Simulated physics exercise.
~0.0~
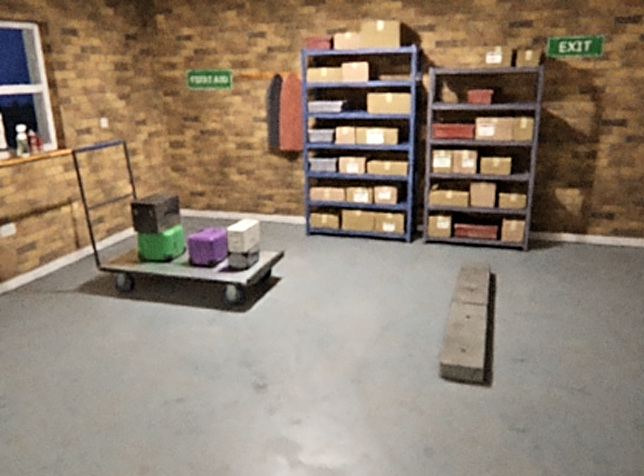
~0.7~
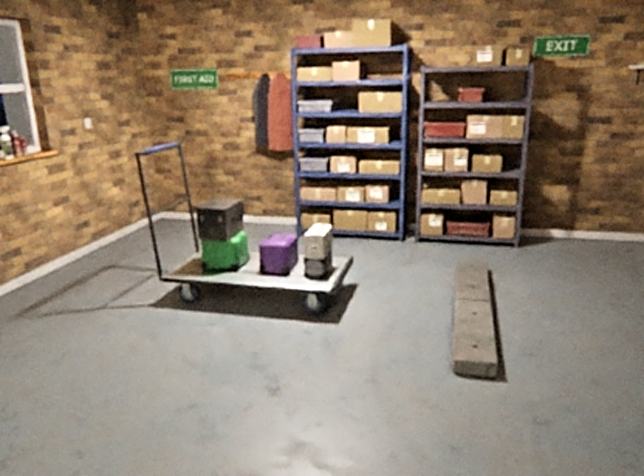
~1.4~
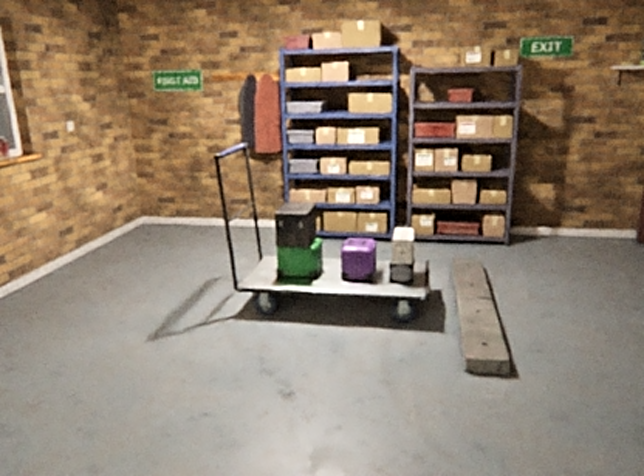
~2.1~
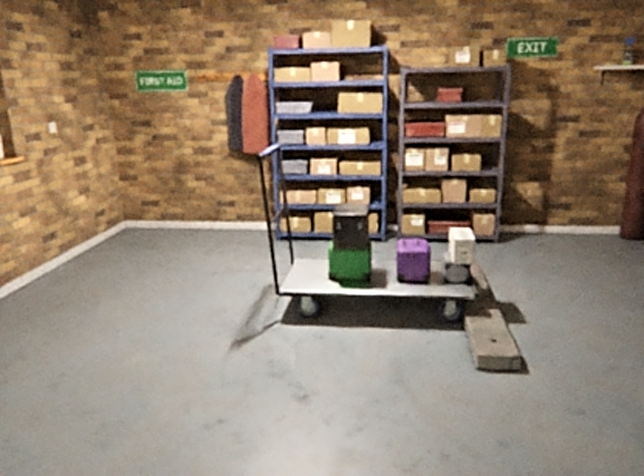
A flatbed trolley carrying a black toolbox on a green suitcase, a purple suitcase, and a white parcel on a grey suitcase rolls right across a storeroom floor toward a kerb, ending beside it with every item still aboard and the white parcel upright.
